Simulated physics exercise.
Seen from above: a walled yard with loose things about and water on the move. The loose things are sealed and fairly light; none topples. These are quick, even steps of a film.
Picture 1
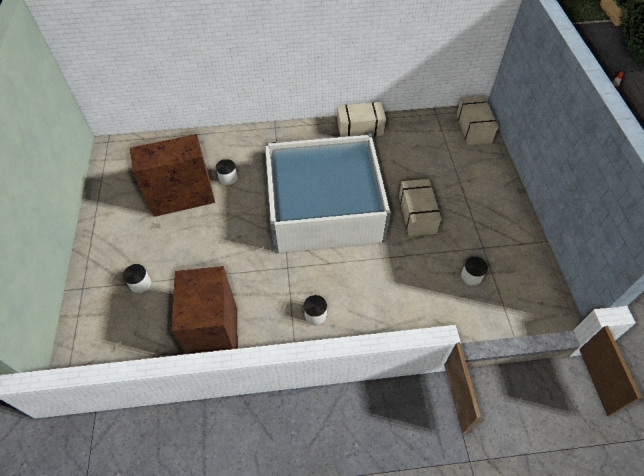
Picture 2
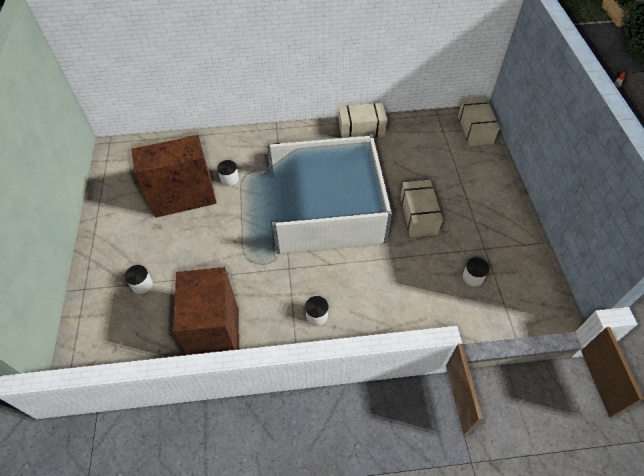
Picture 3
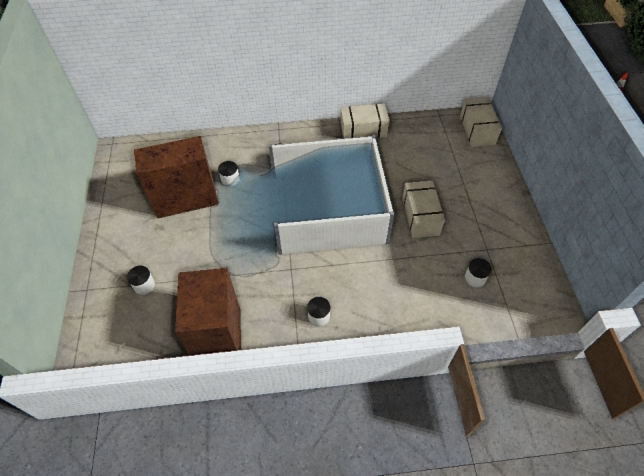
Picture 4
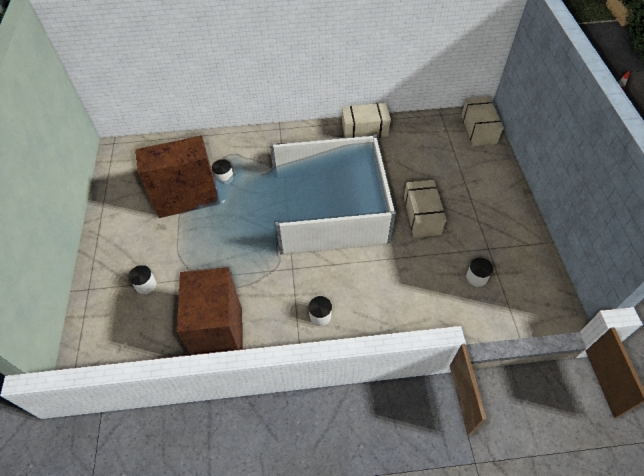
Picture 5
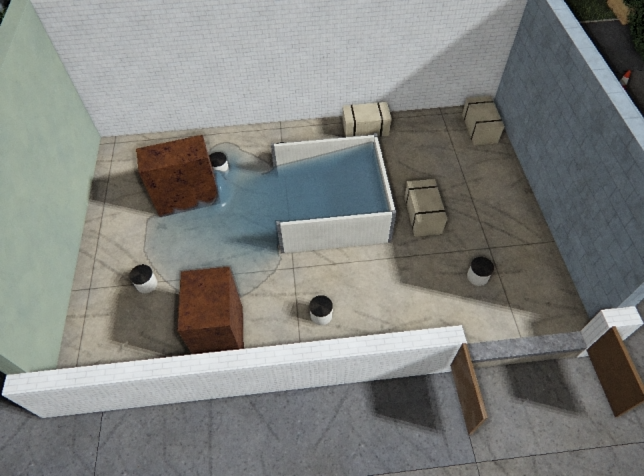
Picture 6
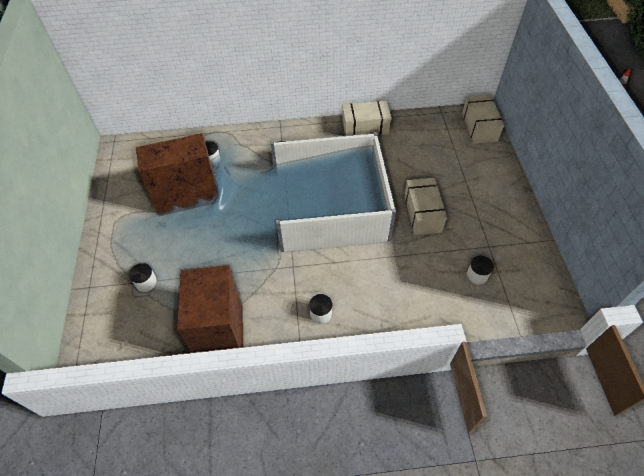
Water pouring from the open left side of a white-walled pool, spreading across a tiled yard and pushing one pail leftward behind a rusty block.
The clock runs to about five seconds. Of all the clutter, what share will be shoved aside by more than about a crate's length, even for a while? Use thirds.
That comes to under a third.
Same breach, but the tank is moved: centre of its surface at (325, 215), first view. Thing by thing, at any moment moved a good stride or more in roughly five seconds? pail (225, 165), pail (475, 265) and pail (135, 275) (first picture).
As listed: Shifted that much, short of that, pushed that far.
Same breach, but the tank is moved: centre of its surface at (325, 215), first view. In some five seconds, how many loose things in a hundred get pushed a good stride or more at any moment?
Some 20 per cent.
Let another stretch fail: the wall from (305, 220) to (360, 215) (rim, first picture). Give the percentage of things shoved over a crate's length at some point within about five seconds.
I make it 10 per cent.
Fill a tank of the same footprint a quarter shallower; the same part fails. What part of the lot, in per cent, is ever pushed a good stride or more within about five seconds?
Close to 20 %.
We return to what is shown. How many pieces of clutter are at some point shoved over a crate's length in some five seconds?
It comes to 2.
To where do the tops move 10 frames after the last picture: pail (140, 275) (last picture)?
Around (63, 350).
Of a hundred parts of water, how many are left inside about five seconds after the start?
I make it 100 per cent.
A moment on, 1 of 8 are well off their spots; 0 afloat.
Next, 2 of 8 are well off their spots; 2 afloat.
Later, 2 of 8 are well off their spots; 2 afloat.
In the end, 2 of 8 are well off their spots, and 2 have been at some point; 2 afloat.
